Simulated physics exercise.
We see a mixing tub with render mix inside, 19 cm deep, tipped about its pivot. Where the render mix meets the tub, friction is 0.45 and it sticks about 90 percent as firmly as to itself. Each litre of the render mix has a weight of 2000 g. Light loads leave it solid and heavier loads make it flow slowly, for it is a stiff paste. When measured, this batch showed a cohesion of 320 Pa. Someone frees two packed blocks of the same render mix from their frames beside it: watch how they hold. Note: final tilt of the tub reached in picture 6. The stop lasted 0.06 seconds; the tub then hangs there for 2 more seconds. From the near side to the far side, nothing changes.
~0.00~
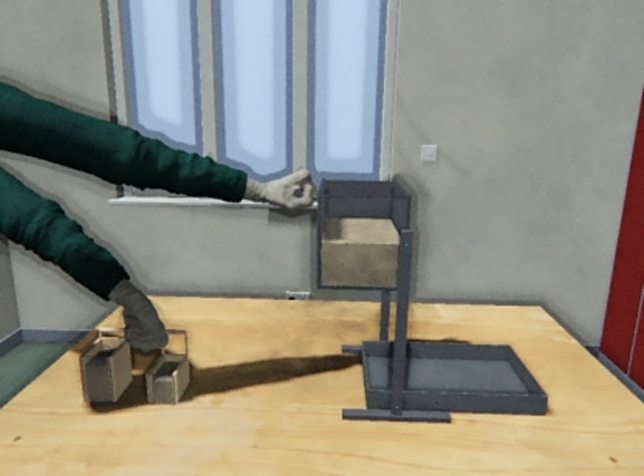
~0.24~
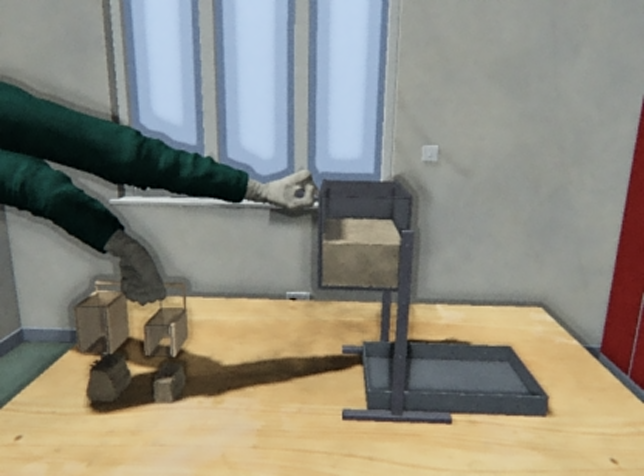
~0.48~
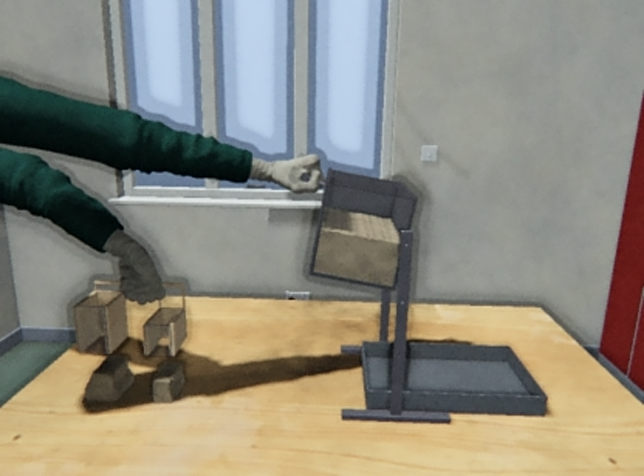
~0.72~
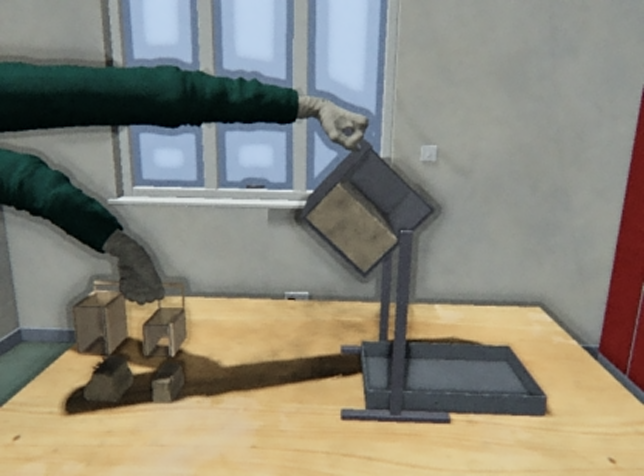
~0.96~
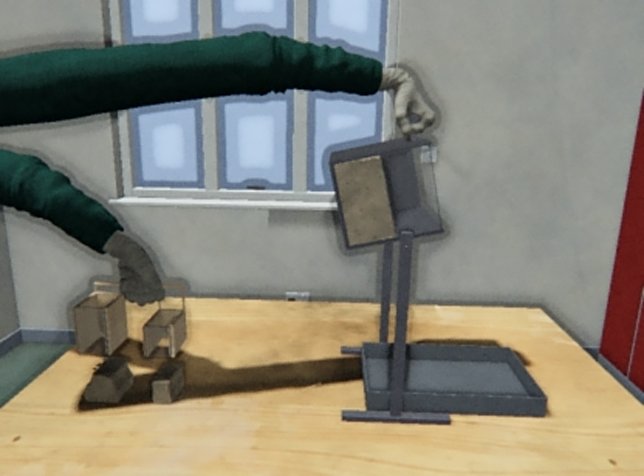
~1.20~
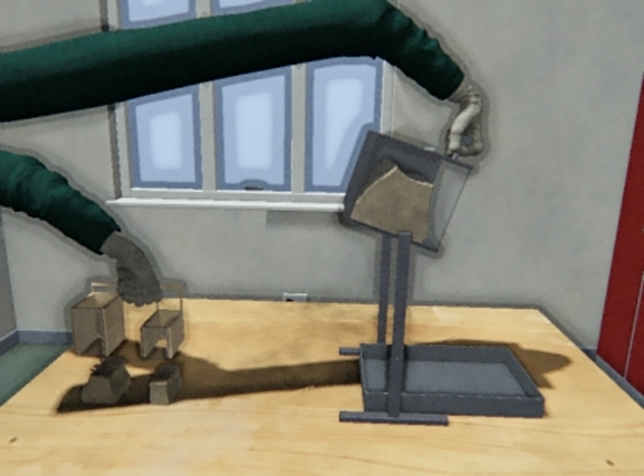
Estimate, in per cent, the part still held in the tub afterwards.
The part still in the tub is about 46 %.
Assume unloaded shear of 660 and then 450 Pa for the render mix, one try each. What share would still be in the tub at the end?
Expect about 50 in a hundred, then about 55 in a hundred.
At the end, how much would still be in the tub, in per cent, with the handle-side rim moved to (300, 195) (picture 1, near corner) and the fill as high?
35 %.
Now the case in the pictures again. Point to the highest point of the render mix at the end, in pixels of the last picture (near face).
(361, 207).
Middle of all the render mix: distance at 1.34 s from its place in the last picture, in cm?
Roughly 6 centimetres.
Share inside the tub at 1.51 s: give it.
Near 50 %.
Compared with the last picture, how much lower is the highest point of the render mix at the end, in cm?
The top ends up some 8 cm below its level in the last picture.
By 1.34 s, the tub is at 108 degrees and holds 81 %.
By 1.51 s, the tub is at 108 degrees and holds 49 %.
By 1.68 s, the tub is at 108 degrees and holds 46 %.
By 1.85 s, the tub is at 108 degrees and holds 46 %.
By 3.20 s, at the end, the tub is at 108 degrees and holds 46 %.
